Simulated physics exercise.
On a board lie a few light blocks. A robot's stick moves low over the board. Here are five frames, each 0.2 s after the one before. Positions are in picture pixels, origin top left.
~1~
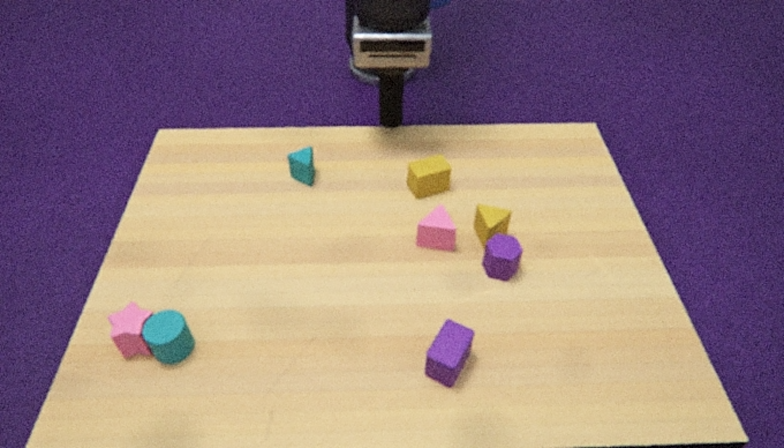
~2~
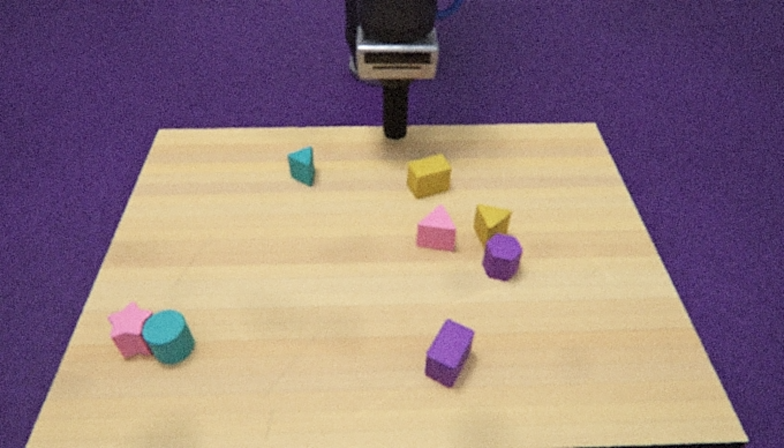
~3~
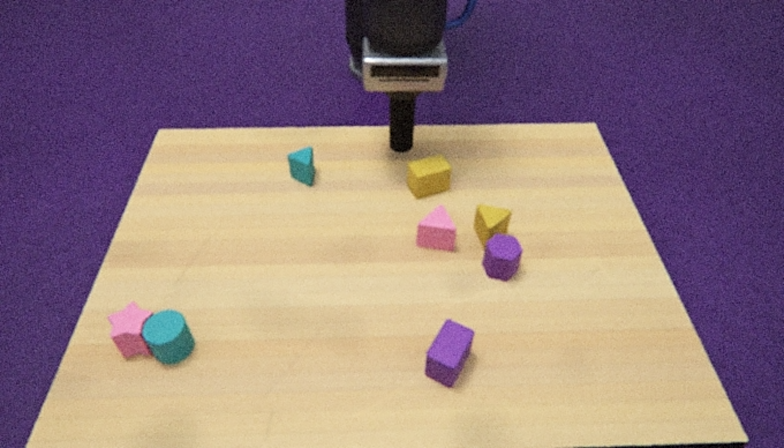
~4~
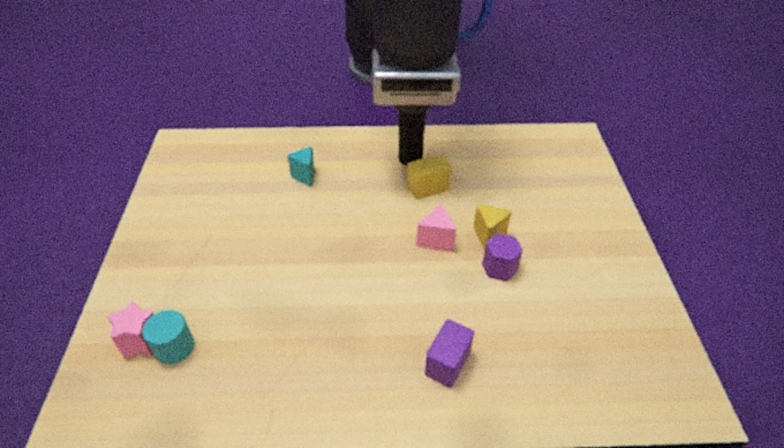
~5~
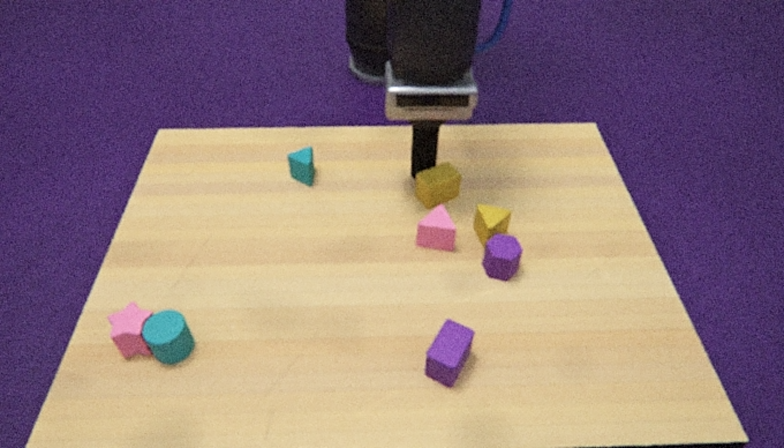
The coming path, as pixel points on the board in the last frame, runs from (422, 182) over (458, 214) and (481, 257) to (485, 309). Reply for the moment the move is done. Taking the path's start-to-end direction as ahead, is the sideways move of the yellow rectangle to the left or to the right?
To the path's left.
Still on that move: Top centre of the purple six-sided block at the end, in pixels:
Put as a pixel place, it's (524, 270).
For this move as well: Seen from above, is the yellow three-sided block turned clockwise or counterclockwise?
My prediction: CW.
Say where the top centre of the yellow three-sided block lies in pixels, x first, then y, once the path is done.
(541, 233)
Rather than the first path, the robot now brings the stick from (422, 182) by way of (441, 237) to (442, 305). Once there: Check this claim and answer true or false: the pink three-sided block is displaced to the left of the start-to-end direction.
This is false.
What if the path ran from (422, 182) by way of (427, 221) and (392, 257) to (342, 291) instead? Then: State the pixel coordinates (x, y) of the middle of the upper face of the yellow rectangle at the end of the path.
By then it is at (459, 193).
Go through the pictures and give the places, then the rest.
Tip of the stick at (391, 122), middles of tops, pink three-sided block at (438, 218), yellow rectangle at (430, 165), yellow three-sided block at (493, 214), purple six-sided block at (505, 246), in the first picture.
Stick at (395, 133), nothing pushed, in the second picture.
Stick at (401, 145), nothing pushed, in the third picture.
Stick at (411, 159), nothing pushed, in the fourth picture.
Stick at (423, 173), pink three-sided block at (438, 218), yellow rectangle at (439, 174), yellow three-sided block at (493, 214), purple six-sided block at (505, 246), in the fifth picture.
What follows on the original path. One third of the way, stick at (460, 206); yellow rectangle at (482, 207), turned 15° anticlockwise; yellow three-sided block at (508, 224), turned 15° clockwise; purple six-sided block at (508, 251).
Two thirds of the way, stick at (483, 249); yellow rectangle at (515, 226), turned 50° anticlockwise; yellow three-sided block at (540, 233), turned 25° clockwise; purple six-sided block at (509, 255).
At the end, stick at (487, 300); pink three-sided block unmoved; yellow rectangle at (515, 227), turned 55° anticlockwise; yellow three-sided block at (541, 233), turned 20° clockwise; purple six-sided block at (524, 270), turned 35° anticlockwise.
